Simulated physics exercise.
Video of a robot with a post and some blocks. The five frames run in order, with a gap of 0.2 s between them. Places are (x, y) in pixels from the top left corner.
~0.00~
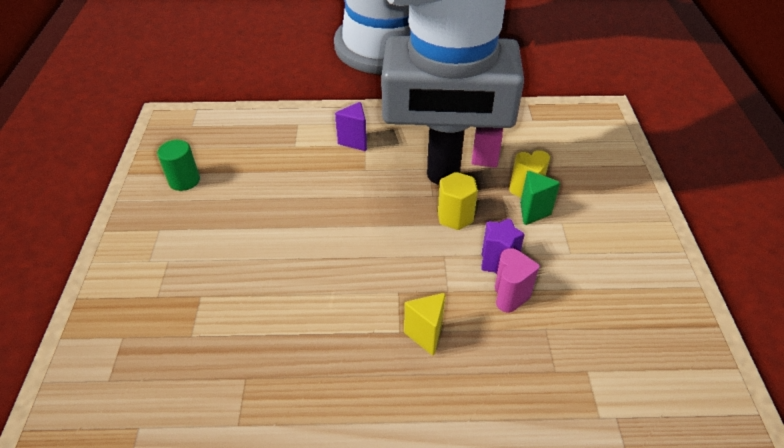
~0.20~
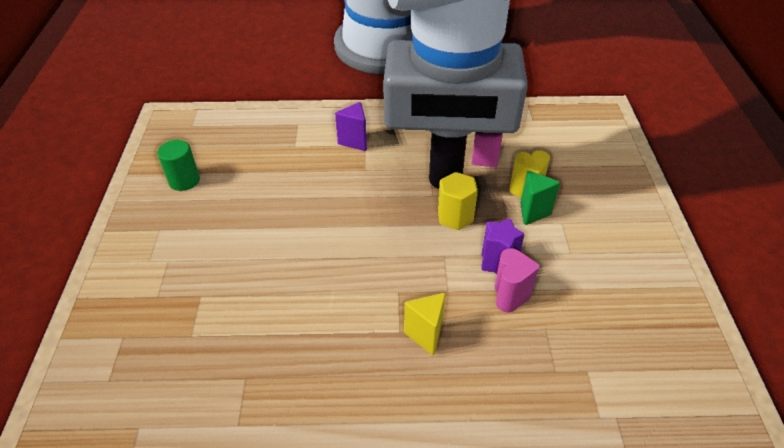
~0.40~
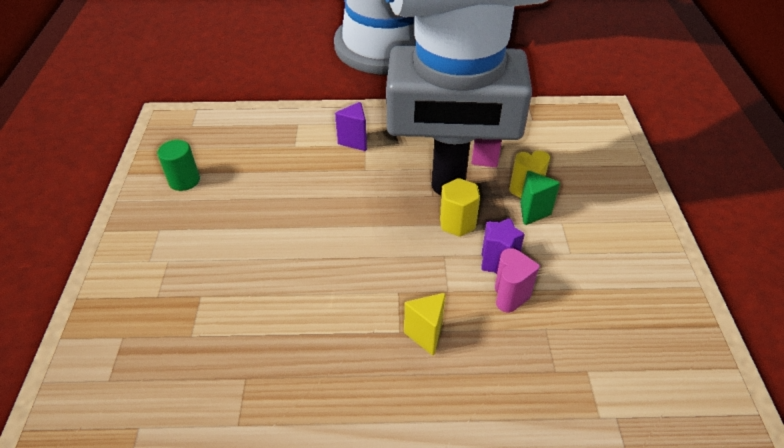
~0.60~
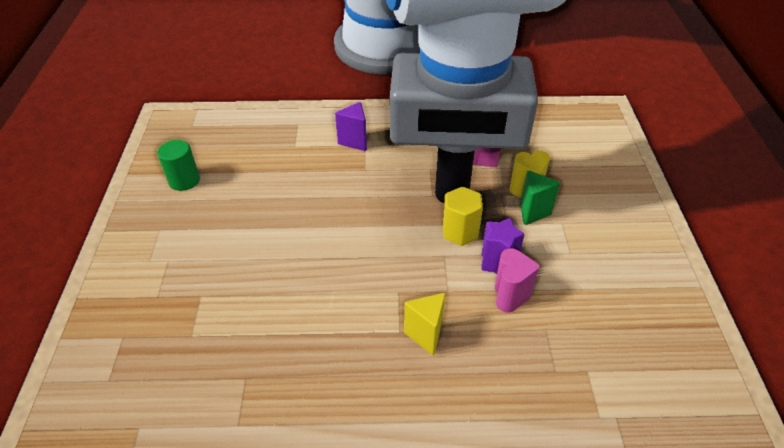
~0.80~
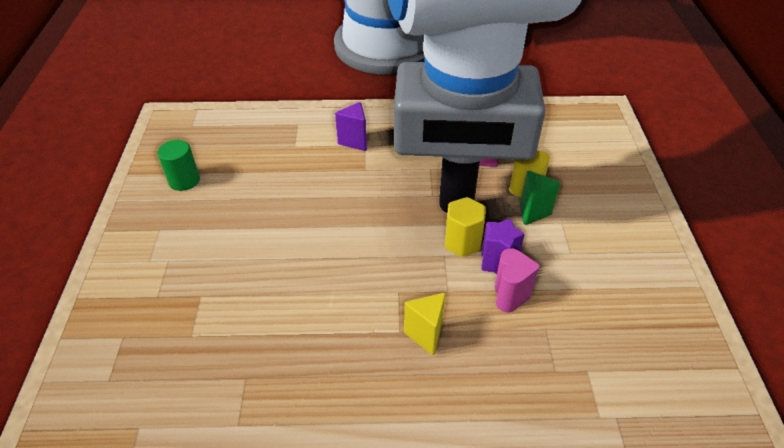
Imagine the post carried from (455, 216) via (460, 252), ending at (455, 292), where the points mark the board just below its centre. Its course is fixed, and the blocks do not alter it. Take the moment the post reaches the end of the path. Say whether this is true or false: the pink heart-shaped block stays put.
That claim is true.
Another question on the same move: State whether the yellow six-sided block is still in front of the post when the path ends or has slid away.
It remains before the post.
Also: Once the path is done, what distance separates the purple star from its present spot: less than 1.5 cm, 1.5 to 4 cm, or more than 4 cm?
It ends under 1.5 cm away.
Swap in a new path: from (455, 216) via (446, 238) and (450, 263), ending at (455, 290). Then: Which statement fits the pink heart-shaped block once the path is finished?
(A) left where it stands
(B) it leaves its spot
My answer is option B.
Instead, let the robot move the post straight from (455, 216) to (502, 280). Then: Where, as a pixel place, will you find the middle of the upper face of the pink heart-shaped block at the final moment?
The answer is (545, 291).
The first path, step by step. Halfway along, post at (462, 240); yellow six-sided block at (468, 250), turned 15° clockwise; purple star at (507, 233).
At the end, post at (456, 280); yellow triangular block at (425, 310); yellow six-sided block at (467, 293); purple star at (507, 233); pink heart-shaped block not moved.
